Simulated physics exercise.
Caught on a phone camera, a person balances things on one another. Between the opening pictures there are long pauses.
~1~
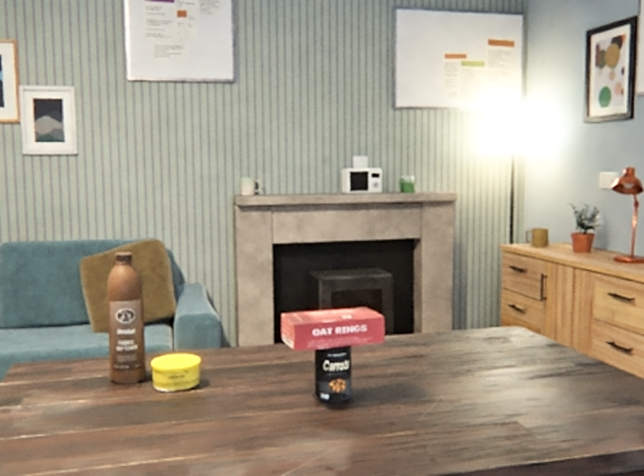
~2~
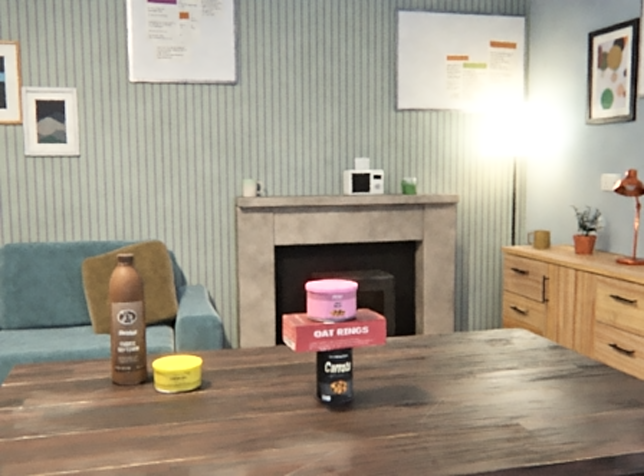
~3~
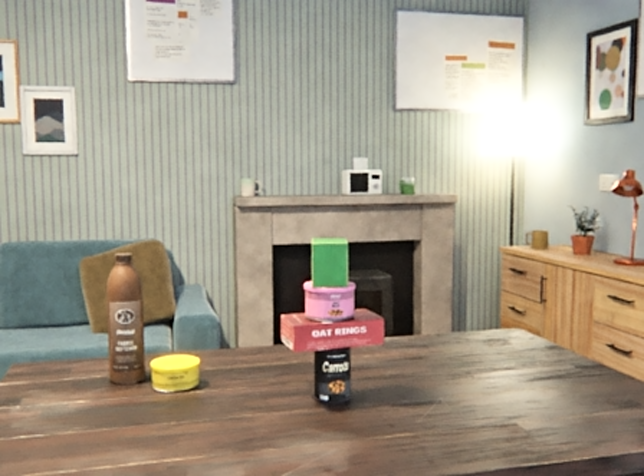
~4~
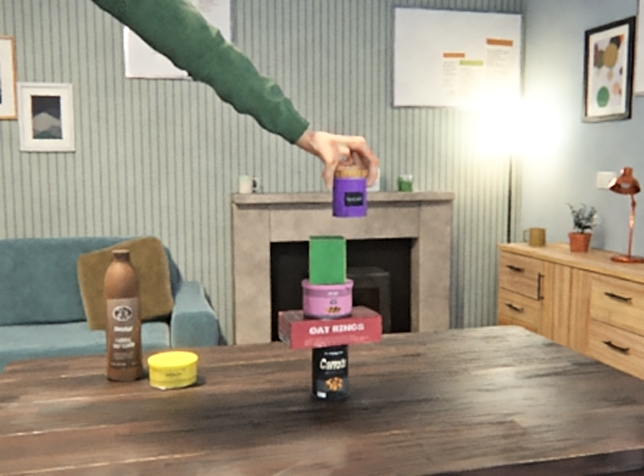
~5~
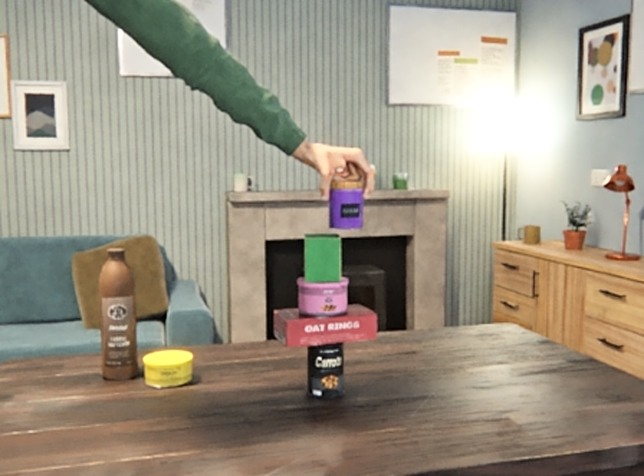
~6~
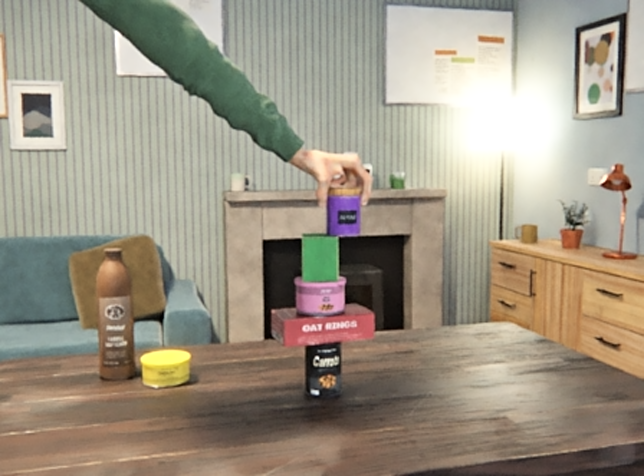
Hand in a green sleeve lowering a purple jar onto a green block above a pink tub, red packet and black tin.
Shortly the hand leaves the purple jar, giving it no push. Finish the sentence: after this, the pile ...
After this, the pile topples.
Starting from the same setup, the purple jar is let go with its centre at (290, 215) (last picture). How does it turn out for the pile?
Next, the heap comes down.
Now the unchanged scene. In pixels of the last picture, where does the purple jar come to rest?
End spot: Near (482, 381).
Then, 0.40 s later than the last frame, purple jar now fallen.
Then, 0.50 s later than the last frame, green block tilted by 7°.
Then, 0.90 s later than the last frame, things are still on the move.
When it is over, fallen, purple jar; the other 6 as before. End places, in pixels of the last picture, purple jar near (482, 381). The pile comes apart.
